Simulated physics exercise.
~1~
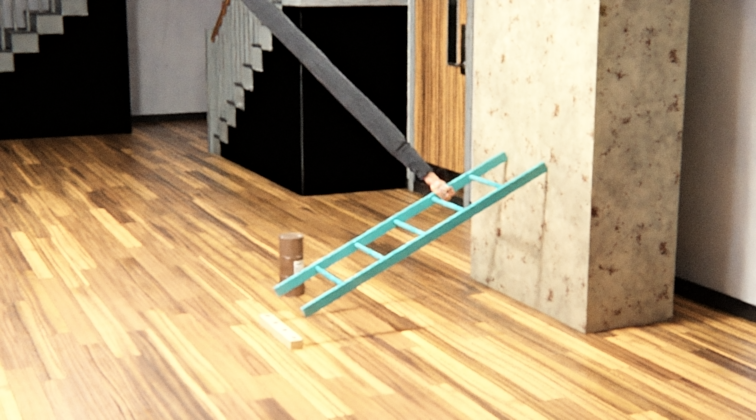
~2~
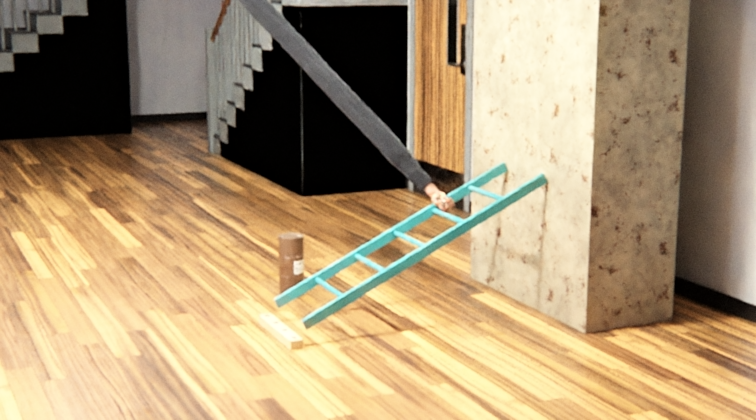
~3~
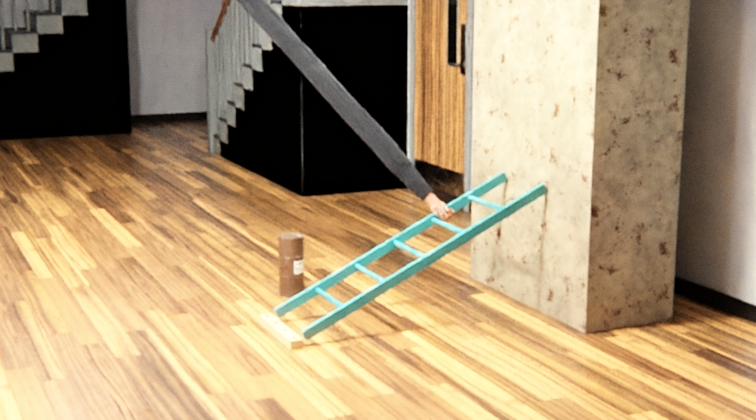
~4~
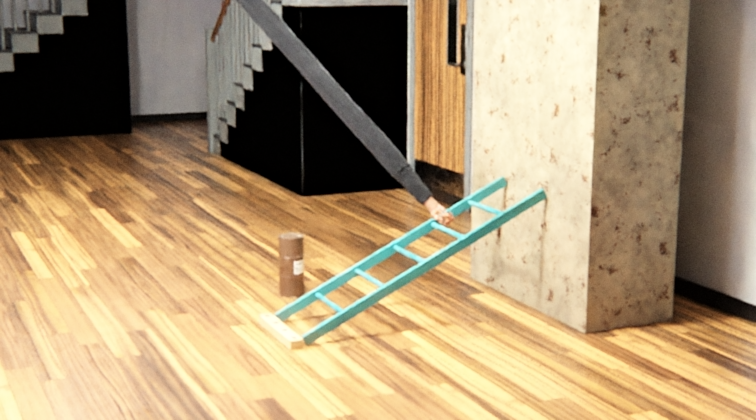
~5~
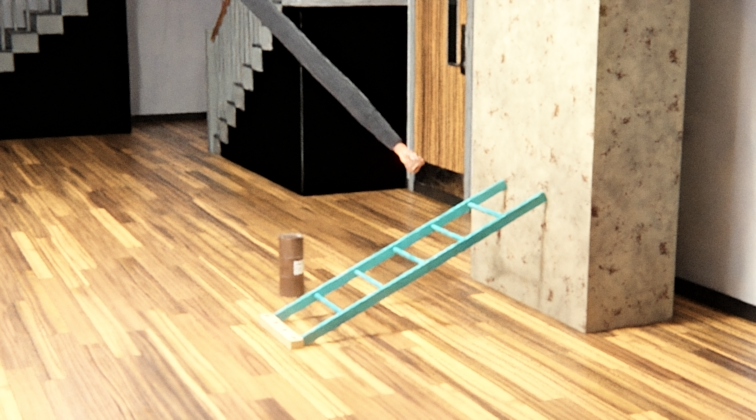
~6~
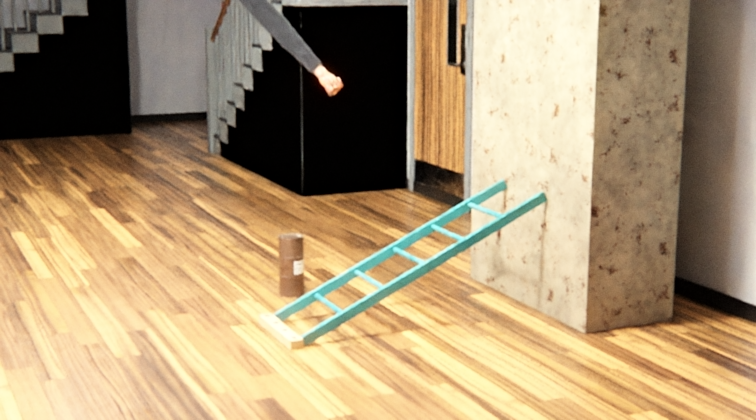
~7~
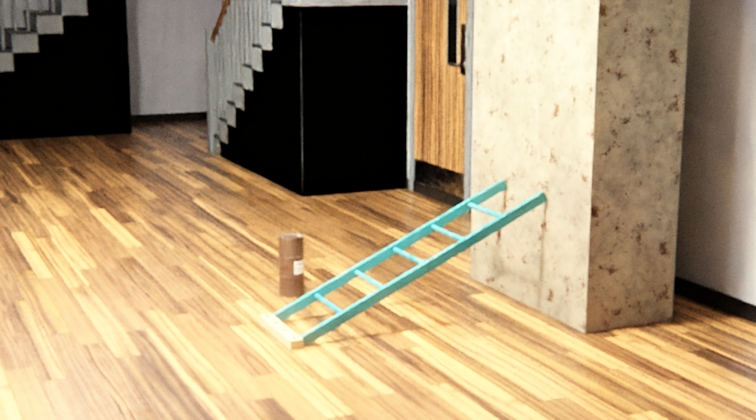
A turquoise ladder-like rack slants across a wood-plank floor toward a thick, mottled stone-like block on the right, held near its upper end by a hand on a long grey-sleeved arm. The still view looks slightly down into a room with stairs and dark panels behind. A brown canister stands left of the rack, and a pale strip of wood lies by its foot. The hand lowers the rack a little until its foot rests at the strip and its top leans on the block. The hand then lets go and withdraws up to the left, out of sight. The rack stays leaning, and nothing else moves.
